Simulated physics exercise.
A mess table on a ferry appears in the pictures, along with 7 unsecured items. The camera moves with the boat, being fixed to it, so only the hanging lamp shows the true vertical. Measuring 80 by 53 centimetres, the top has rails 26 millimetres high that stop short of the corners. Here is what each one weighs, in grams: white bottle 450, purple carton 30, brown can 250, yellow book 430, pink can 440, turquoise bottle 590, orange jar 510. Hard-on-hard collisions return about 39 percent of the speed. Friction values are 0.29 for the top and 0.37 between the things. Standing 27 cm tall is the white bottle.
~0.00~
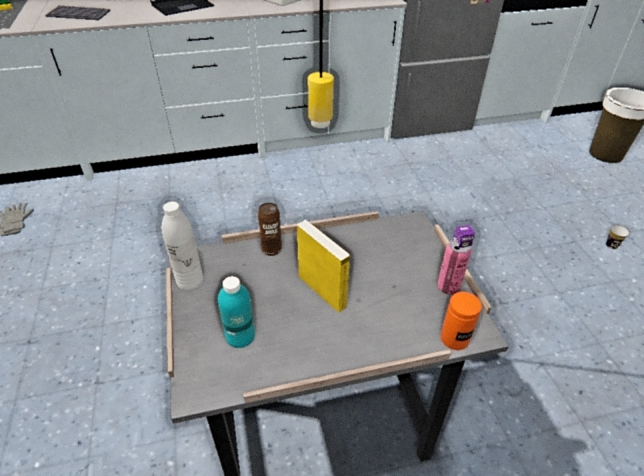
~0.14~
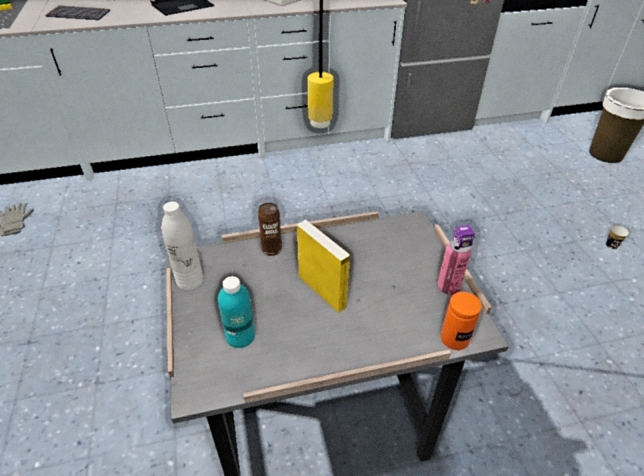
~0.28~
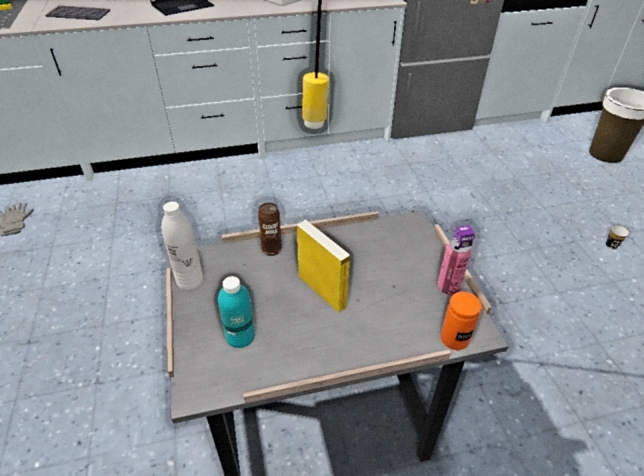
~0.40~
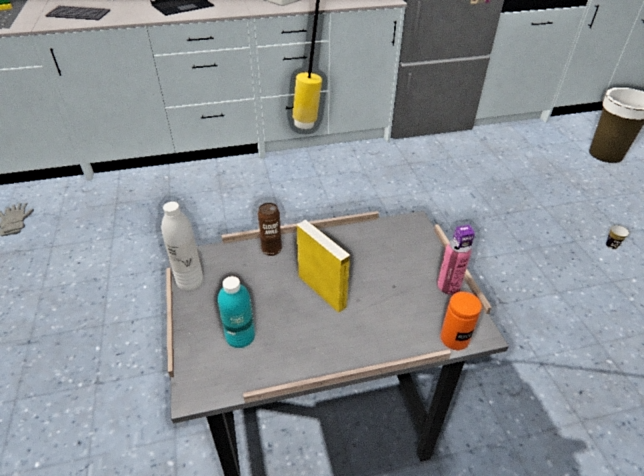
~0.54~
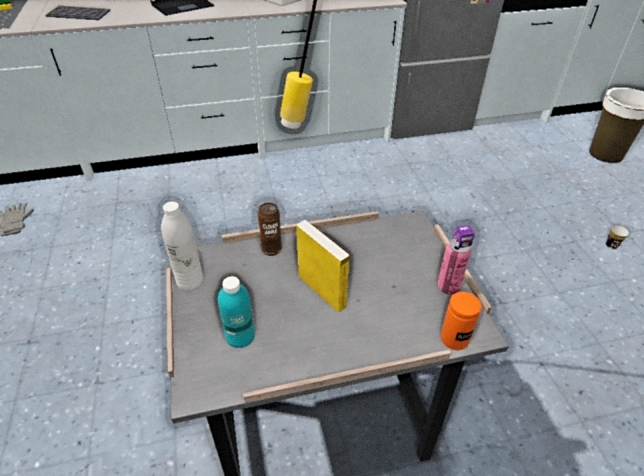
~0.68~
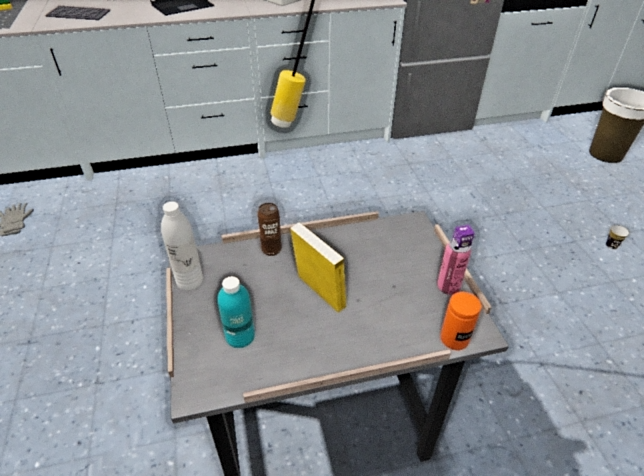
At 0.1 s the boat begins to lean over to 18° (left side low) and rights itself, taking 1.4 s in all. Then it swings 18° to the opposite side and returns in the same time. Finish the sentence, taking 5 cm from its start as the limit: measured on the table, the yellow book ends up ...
The yellow book ends up away from its start.
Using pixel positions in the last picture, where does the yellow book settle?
It stops at about (276, 313).
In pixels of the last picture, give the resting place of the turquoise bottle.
Resting point, approx. (386, 449) px.
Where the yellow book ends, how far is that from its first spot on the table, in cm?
17 cm.
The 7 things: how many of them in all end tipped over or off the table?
Tally: 2.
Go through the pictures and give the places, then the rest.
The first picture shows boat level; yellow book (322, 267); white bottle (181, 246).
The second picture shows boat level; brown can (270, 230); pink can (454, 268).
The third picture shows boat heeled 3°, left side down; turquoise bottle (236, 311); orange jar (460, 322).
The fourth picture shows boat heeled 7°, left side down; white bottle (181, 246); purple carton (464, 237).
The fifth picture shows boat heeled 13°, left side down; brown can (270, 230); pink can (454, 268).
The sixth picture shows boat heeled 17°, left side down; yellow book (319, 268) 6° off its base; turquoise bottle (236, 311).
After 1.18 s, boat heeled 8°, left side down; yellow book on its side near (270, 313); turquoise bottle 28° off its base; purple carton moved 2 cm.
After 1.78 s, boat heeled 6°, right side down; turquoise bottle now off the table; yellow book on its side near (269, 314); purple carton moved 2 cm.
After 2.28 s, boat heeled 17°, right side down; yellow book on its side near (272, 313).
In the end (3.4 s), off the table, turquoise bottle; toppled on the table, yellow book; the other 5 under 5 cm from the start. At the end, from the last picture's camera, yellow book near (276, 312).
